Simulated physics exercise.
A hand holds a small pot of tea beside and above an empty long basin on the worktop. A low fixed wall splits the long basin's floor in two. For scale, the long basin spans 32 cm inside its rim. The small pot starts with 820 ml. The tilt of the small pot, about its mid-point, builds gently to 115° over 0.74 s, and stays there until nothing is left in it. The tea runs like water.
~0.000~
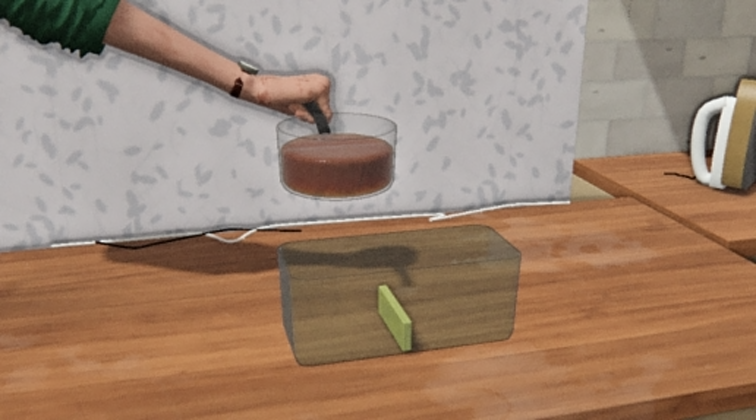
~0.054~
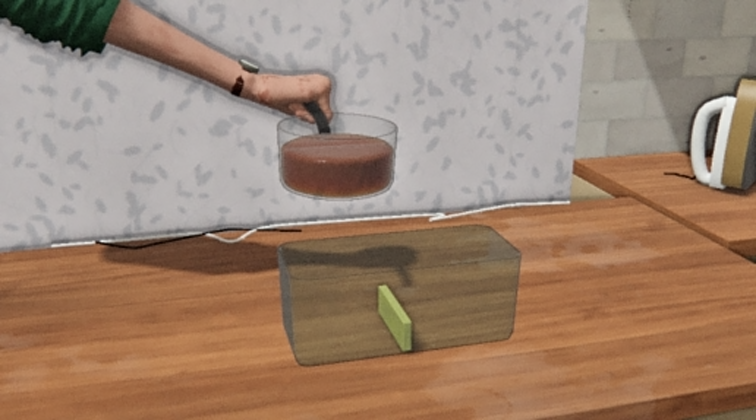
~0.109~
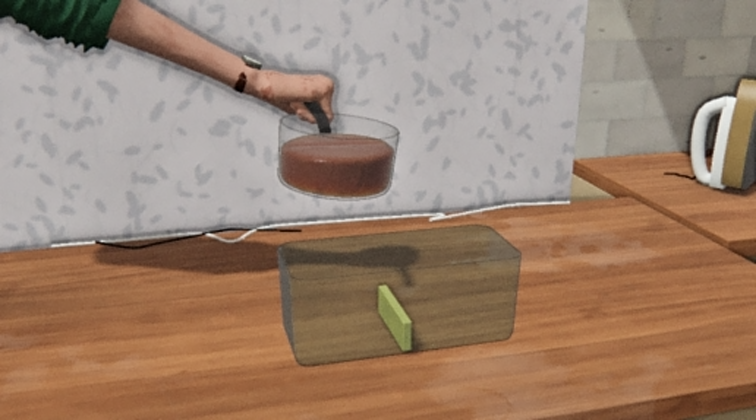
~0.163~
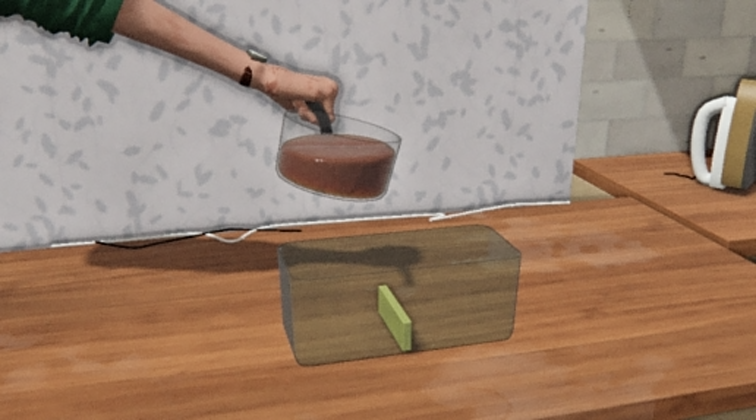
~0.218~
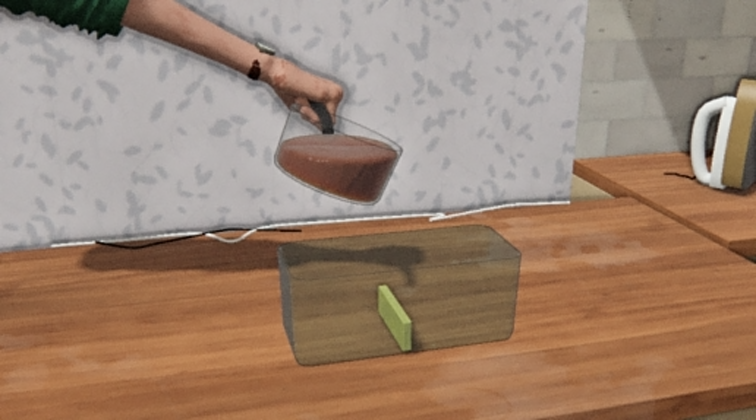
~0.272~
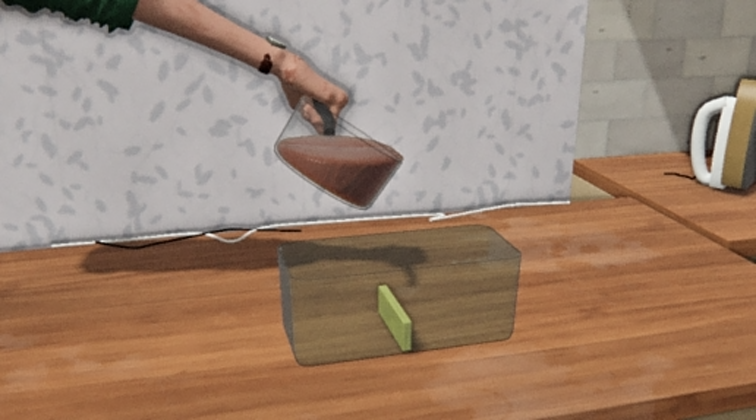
A hand held a small clear pot of brownish-red tea above a long, empty see-through basin on the wooden worktop, then gradually tilted it until its right side was clearly lower.
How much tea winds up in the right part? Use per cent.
The far part has some 72 per cent.
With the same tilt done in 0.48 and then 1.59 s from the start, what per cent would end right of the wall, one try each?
First 55, then 85 per cent.
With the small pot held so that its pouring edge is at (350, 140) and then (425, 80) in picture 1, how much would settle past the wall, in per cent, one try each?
First 30, then 80 per cent.
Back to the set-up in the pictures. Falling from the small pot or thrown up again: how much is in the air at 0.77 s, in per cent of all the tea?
Near 7 in a hundred.
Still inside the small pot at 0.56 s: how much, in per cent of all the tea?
Some 24 per cent.
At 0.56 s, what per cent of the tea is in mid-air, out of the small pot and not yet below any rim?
About 42 per cent.
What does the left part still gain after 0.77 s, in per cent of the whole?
Some 12 per cent.
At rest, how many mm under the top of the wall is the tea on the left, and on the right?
Some 30 mm on the left and 12 mm on the right.
After 0.56 s the tilt is 99° and 25 per cent is still to pour, 0 is left of the wall and 34 right of it.
After 0.77 s the tilt is 115° and 4 per cent is still to pour, 17 is left of the wall and 73 right of it.
After 1.00 s the tilt is 115° and 0 per cent is still to pour, 27 is left of the wall and 72 right of it.
After 1.24 s the tilt is 115° and 0 per cent is still to pour, 28 is left of the wall and 72 right of it.
In the end 28 per cent lies left of the wall, 72 right of it and 1 outside.
